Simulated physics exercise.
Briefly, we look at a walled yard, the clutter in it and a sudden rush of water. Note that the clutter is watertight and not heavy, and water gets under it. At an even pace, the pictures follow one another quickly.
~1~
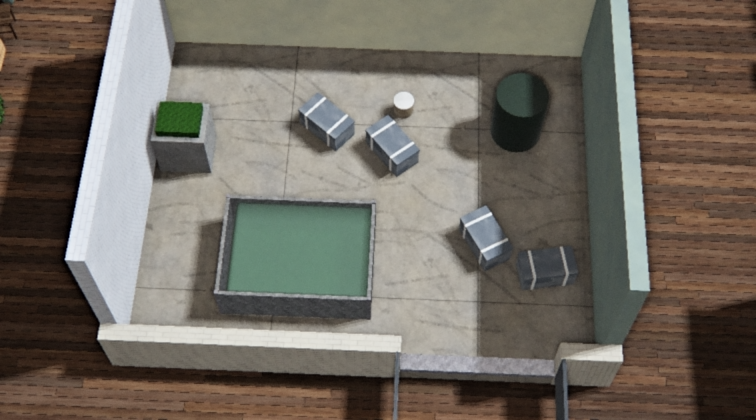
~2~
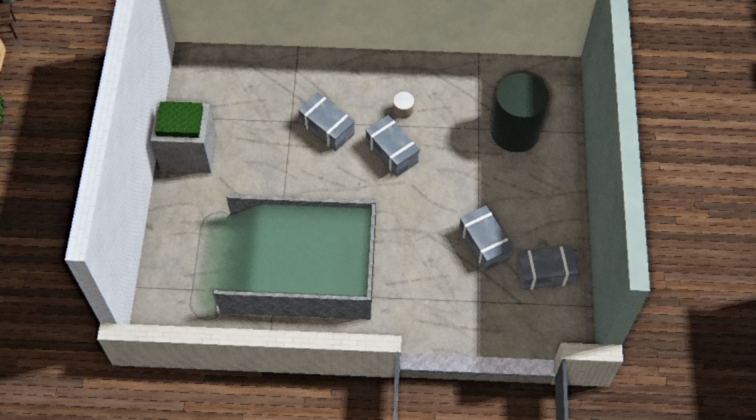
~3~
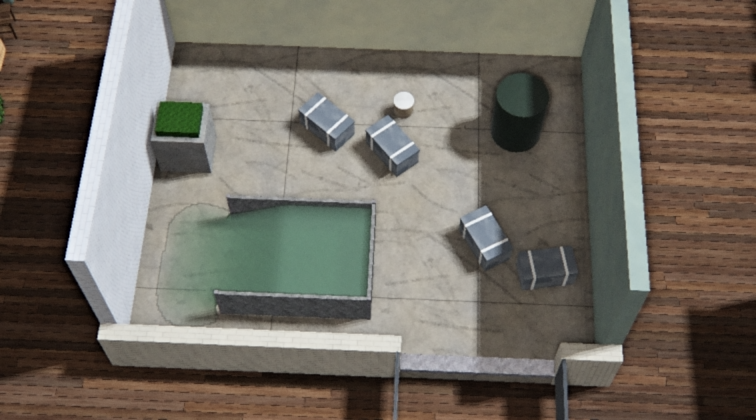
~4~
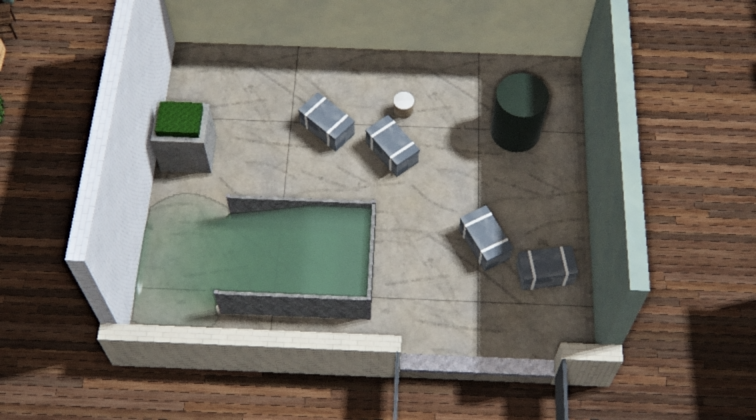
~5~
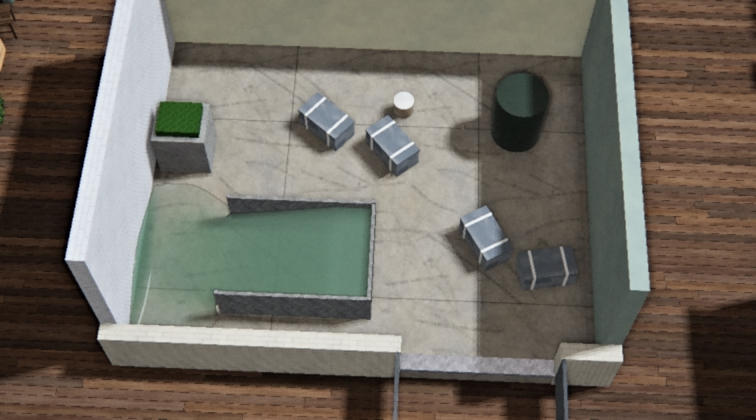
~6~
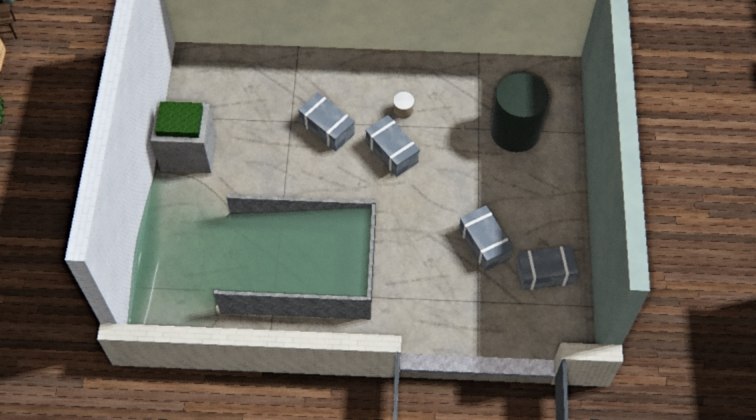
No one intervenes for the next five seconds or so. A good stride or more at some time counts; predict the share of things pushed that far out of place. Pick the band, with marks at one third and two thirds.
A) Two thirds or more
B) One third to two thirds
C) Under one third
Under one third (C).
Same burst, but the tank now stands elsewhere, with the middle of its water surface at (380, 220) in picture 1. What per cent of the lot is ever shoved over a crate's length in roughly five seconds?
Estimate: Close to 0 per cent.
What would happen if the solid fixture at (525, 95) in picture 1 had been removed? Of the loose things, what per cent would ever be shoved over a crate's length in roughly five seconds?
Approx. 0 % of the lot.
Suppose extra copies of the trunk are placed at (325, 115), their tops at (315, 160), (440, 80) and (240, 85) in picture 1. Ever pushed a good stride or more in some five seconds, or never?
First driven off; second falls short; third falls short.
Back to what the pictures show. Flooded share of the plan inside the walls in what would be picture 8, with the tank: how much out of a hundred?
Some 20 per cent.
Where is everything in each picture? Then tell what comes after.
The first picture shows a pail at (404, 100), on the bottom; a trunk at (326, 115) rests on the ground; 0 of 5 have shifted.
The second picture shows a pail at (404, 100) rests on the ground; a trunk at (326, 115), on the bottom; 0 of 5 have shifted.
The third picture shows a pail at (404, 100) rests on the ground; a trunk at (326, 115), on the bottom; 0 of 5 have shifted.
The fourth picture shows a pail at (404, 100), on the bottom; a trunk at (326, 115), on the bottom; 0 of 5 have shifted.
The fifth picture shows a pail at (404, 100), on the bottom; a trunk at (326, 115), on the bottom; 0 of 5 have shifted.
The sixth picture shows a pail at (404, 100) rests on the ground; a trunk at (326, 115), on the bottom; 0 of 5 have shifted.
A moment on, 0 of 5 are well off their spots; 0 afloat.
Next, 0 of 5 are well off their spots; 0 afloat.
Later, 0 of 5 are well off their spots; 0 afloat.
In the end, 0 of 5 are well off their spots, and 0 have been at some point; 0 afloat.
